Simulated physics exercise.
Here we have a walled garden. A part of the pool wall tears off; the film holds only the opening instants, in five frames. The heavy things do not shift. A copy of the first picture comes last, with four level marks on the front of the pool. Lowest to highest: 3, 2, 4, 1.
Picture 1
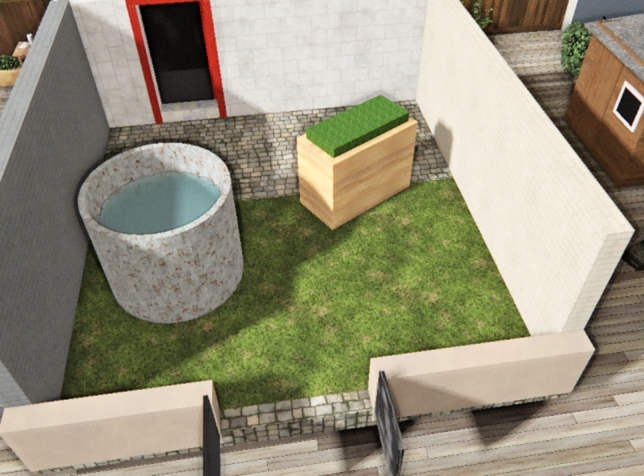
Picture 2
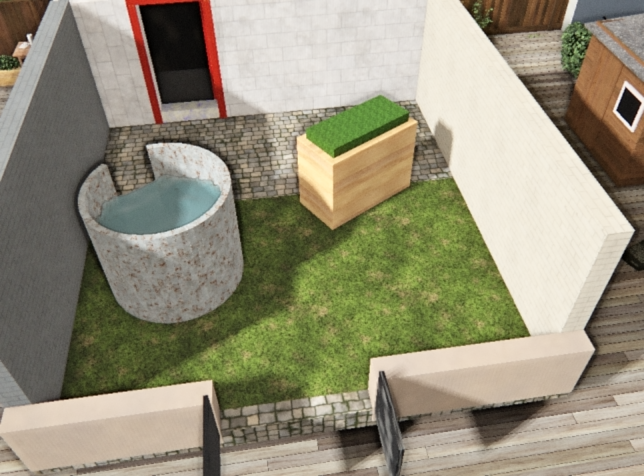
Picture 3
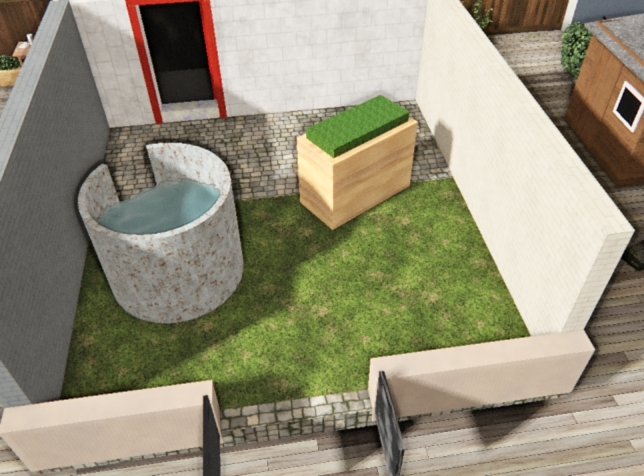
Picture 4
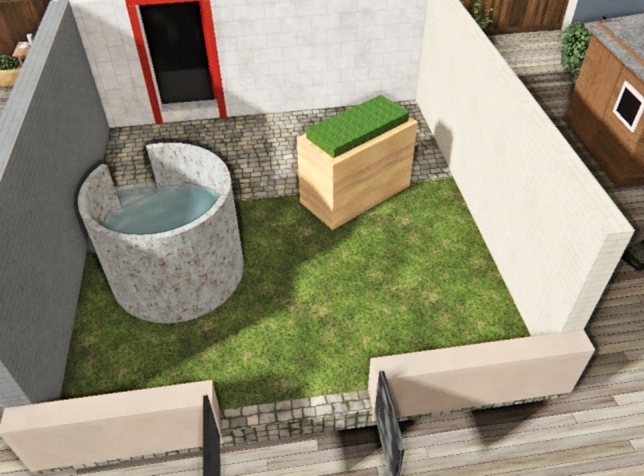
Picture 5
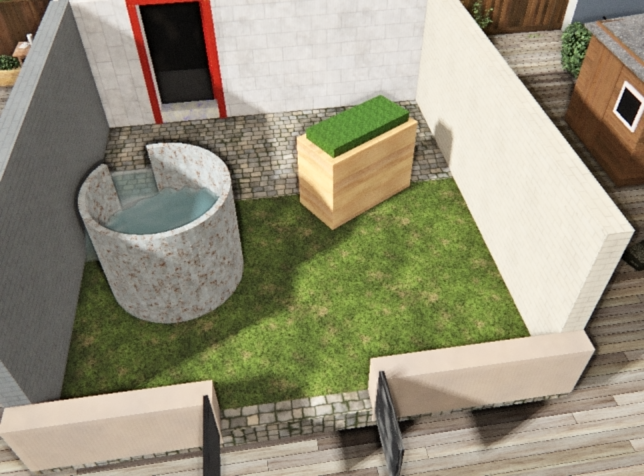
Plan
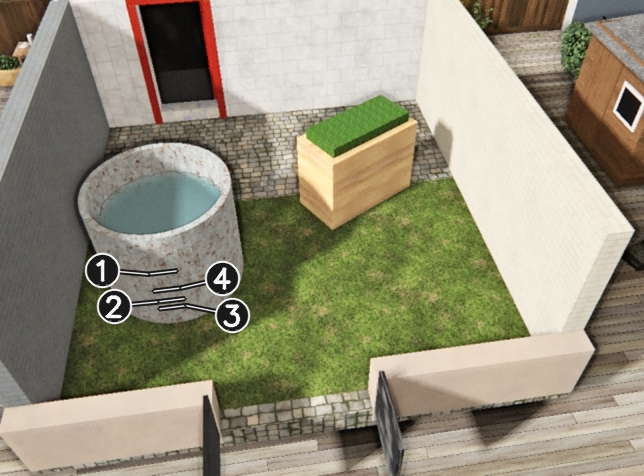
In the video, a round stone pool of water stands in a walled garden with grass, a red doorway and a wooden block; a gap appears in the pool's back wall, and the water surface ripples and lowers.
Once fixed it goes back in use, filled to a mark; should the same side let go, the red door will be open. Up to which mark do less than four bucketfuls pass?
Take 1.
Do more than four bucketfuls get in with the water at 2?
No, that is safe.
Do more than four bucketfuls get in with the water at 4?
No, that is safe.
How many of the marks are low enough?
All four.
On the marked copy, 1 at (162, 272); 2 at (170, 300); 3 at (173, 307); 4 at (167, 289); from the bottom up 3, 2, 4, 1.
With 1, a bucket or two gets in.
With 2, nothing gets over.
With 3, nothing gets over.
With 4, a splash gets over, under a bucket.
